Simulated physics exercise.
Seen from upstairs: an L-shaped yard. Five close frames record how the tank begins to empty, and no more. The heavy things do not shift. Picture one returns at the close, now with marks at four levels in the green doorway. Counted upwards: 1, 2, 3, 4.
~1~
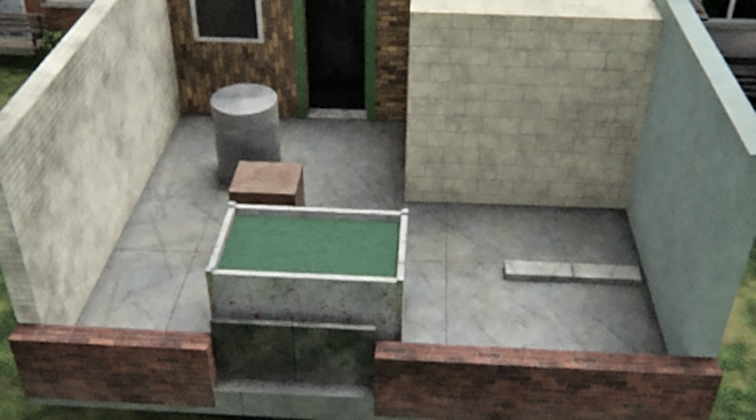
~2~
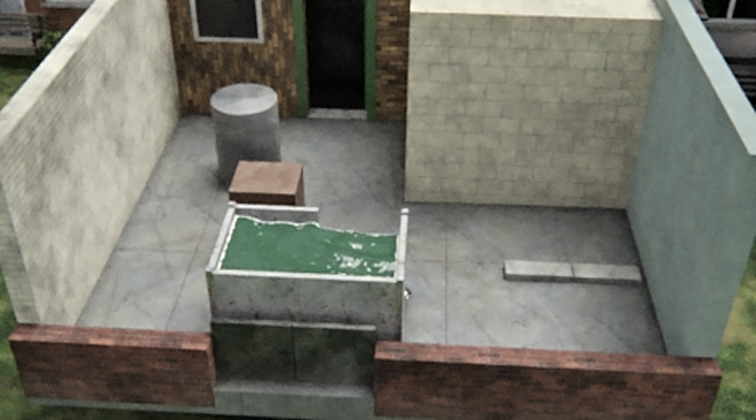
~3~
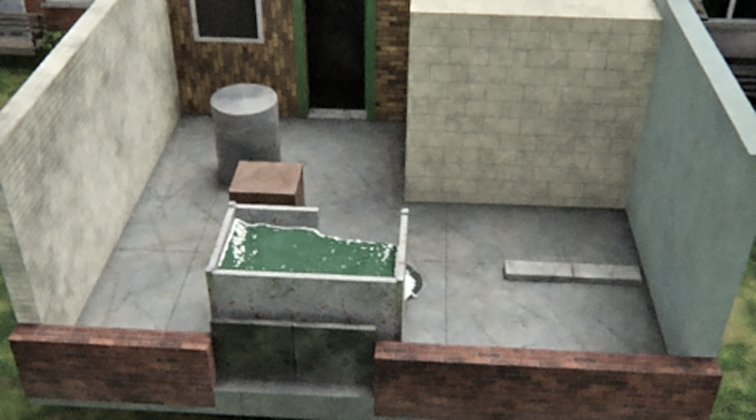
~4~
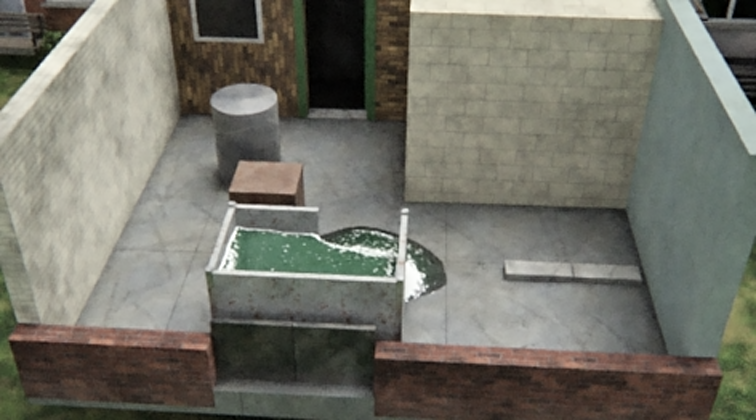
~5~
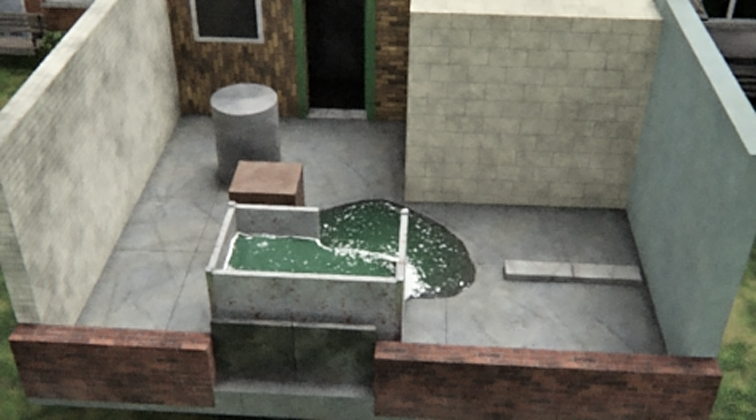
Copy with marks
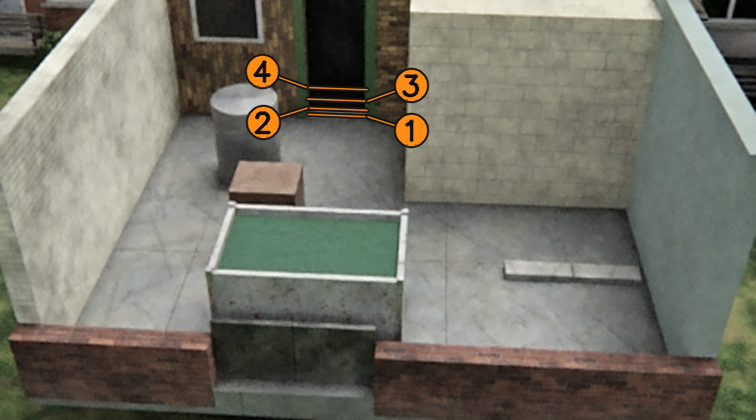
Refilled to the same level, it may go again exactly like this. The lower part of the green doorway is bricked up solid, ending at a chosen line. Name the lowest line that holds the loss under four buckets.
The limit is 3.
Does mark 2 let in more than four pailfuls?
Yes.
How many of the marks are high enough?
Two of the four.
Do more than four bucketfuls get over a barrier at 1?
Yes, it does.
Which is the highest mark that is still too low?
Here it is mark 2.
On the marked copy, 1 at (337, 115); 2 at (337, 109); 3 at (337, 100); 4 at (337, 88); from the bottom up 1, 2, 3, 4.
For mark 1, dozens of bucketfuls pour in.
For mark 2, some 20 bucketfuls get in.
For mark 3, a bucket or two gets in.
For mark 4, nothing gets over.
